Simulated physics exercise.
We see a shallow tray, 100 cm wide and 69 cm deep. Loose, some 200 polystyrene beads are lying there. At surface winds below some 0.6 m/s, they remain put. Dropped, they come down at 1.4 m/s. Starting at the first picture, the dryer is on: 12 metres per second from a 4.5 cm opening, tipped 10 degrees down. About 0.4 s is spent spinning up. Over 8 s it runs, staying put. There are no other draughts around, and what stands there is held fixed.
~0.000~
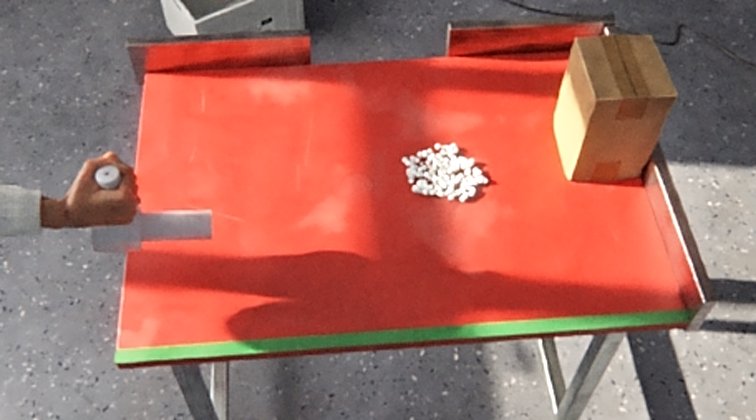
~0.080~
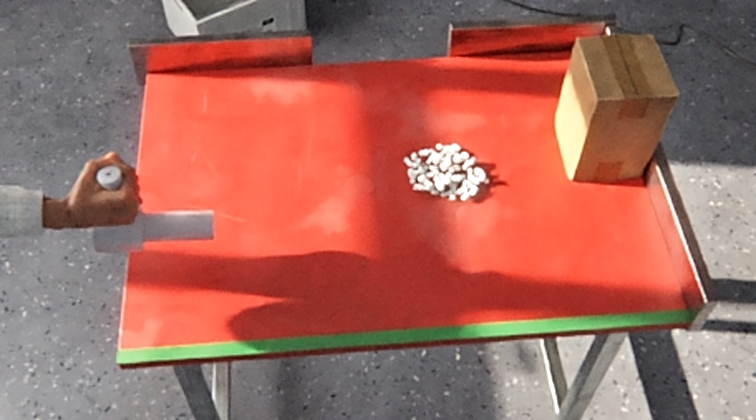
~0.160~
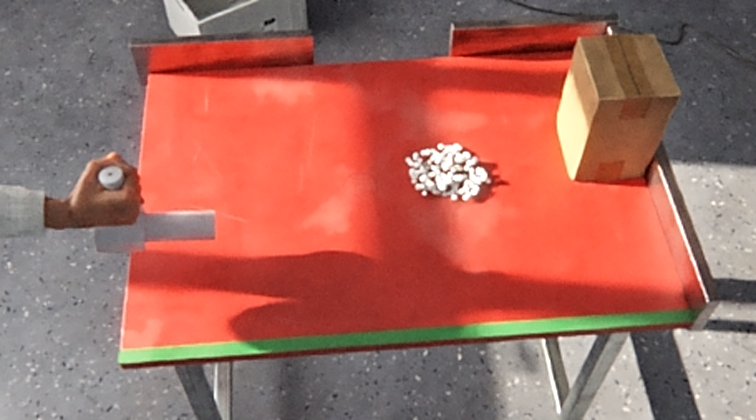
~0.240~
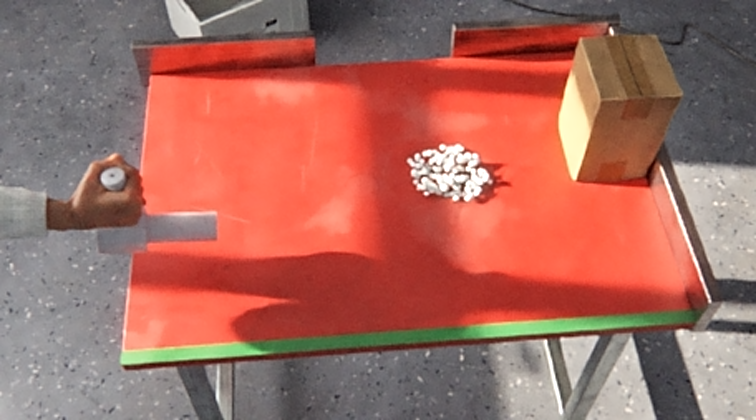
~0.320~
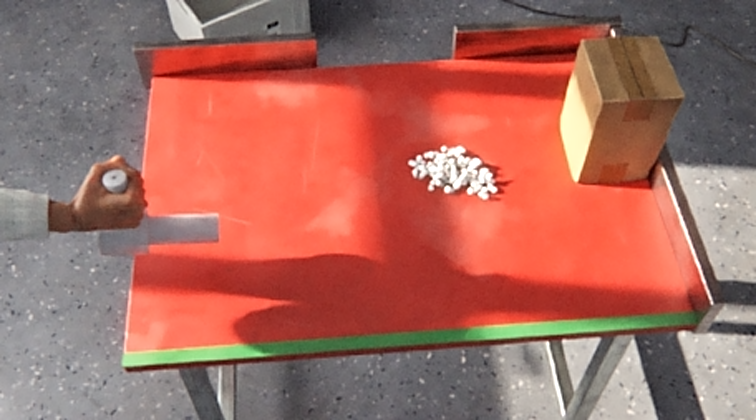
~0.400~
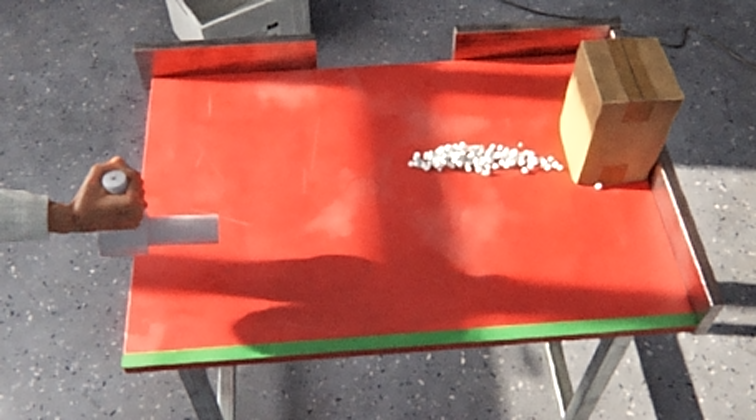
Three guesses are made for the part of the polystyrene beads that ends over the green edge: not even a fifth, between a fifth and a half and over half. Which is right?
Lab note: Fraction over green edge at that point = lower than a fifth.
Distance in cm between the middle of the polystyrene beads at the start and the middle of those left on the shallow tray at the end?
45 cm.
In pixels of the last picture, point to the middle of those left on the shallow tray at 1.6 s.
Look about (598, 60) in the last picture.
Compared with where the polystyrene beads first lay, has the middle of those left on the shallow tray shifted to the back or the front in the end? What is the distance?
Shift: Backward, approx. 30 cm.
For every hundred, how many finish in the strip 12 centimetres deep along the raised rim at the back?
60 %.
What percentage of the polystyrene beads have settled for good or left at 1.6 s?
Estimate: Close to 15 %.
After 1.6 s the count stands so, 0 % are over the green edge; the middle of those still in play is near (598, 60).
After 2.6 s the count stands so, 0 % are over the green edge; the middle of those still in play is near (588, 57).
After 4.4 s the count stands so, 0 % are over the green edge; the middle of those still in play is near (593, 58).
After 8.0 s, at the end, 1 % are over the green edge; the middle of those still in play is near (597, 59).
